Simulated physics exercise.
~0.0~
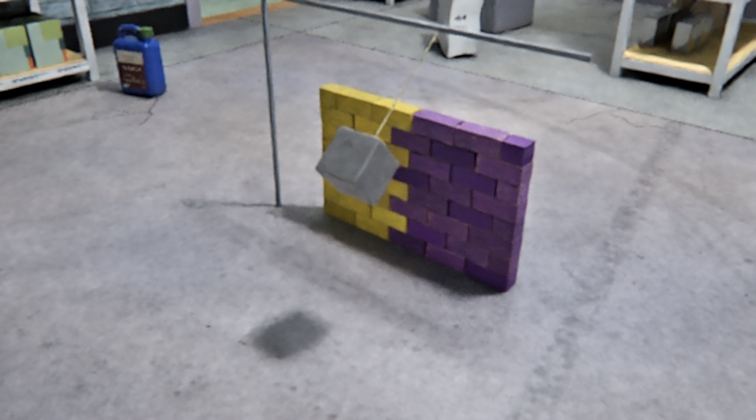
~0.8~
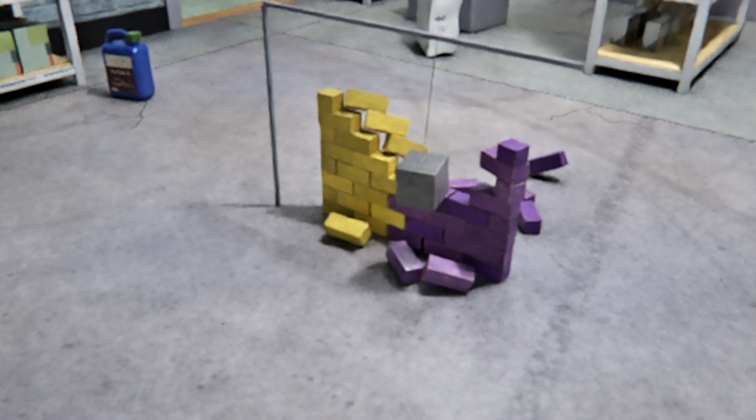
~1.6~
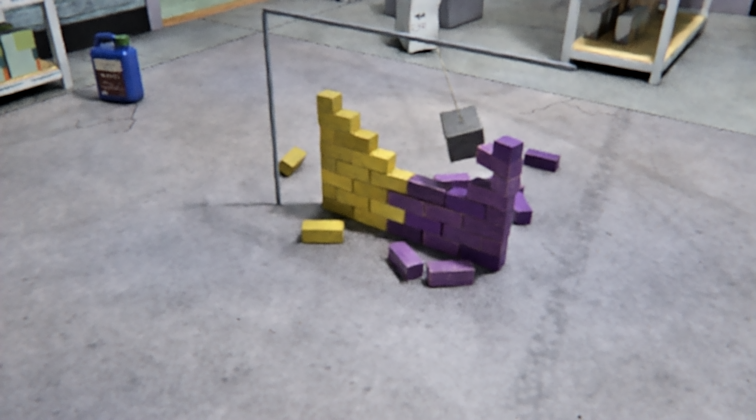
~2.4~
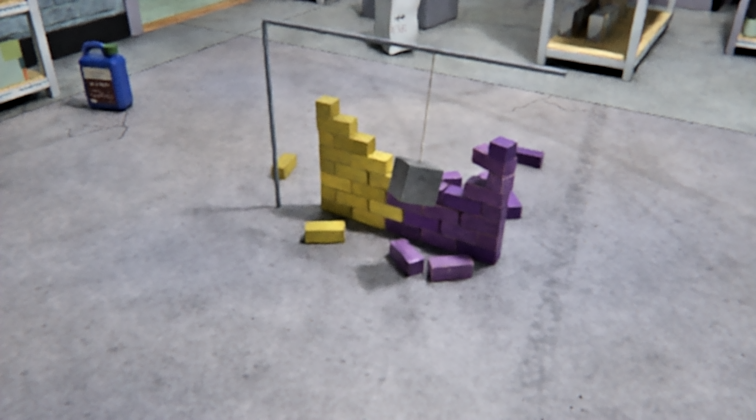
A hanging grey block swings into the yellow and purple wall, knocking its upper middle down.
